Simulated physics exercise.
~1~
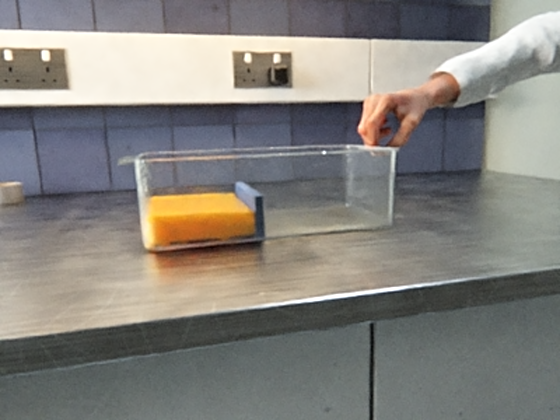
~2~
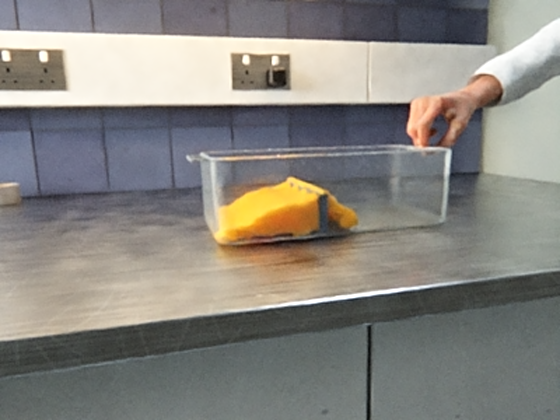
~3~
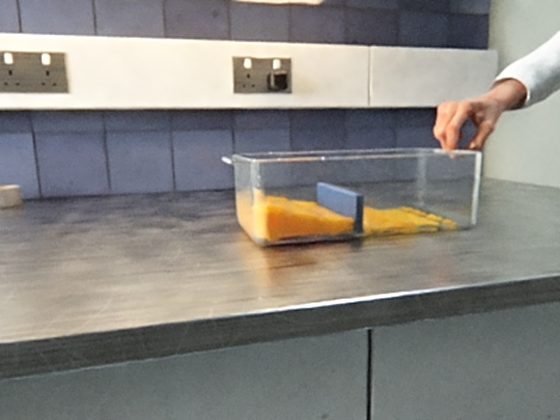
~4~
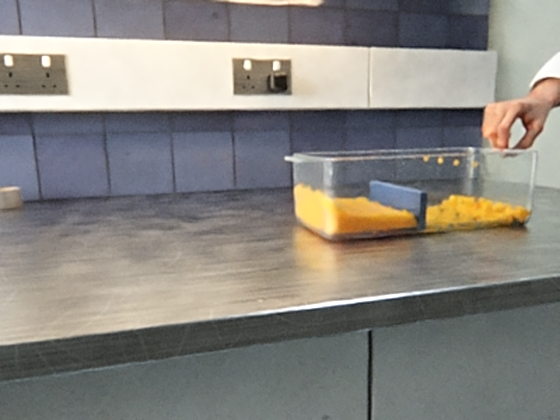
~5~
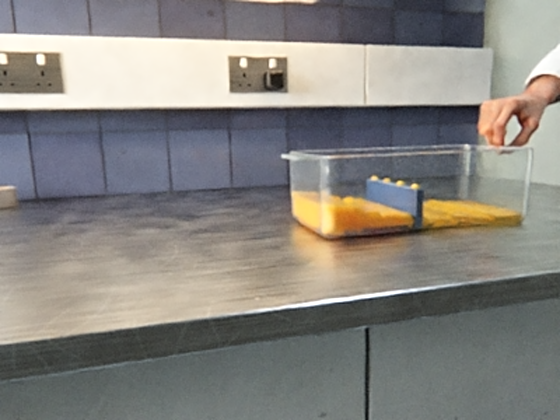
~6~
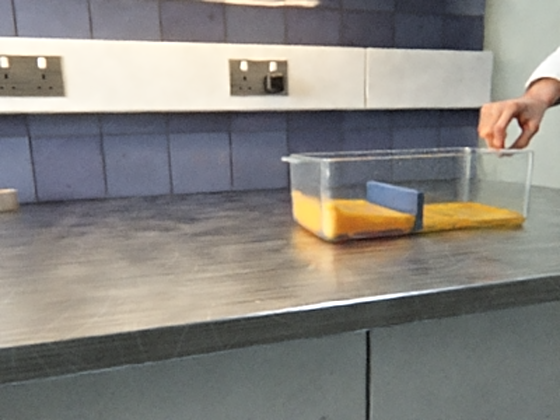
Orange liquid spills over a blue divider as a hand pulls the clear box right, then settles on both sides.
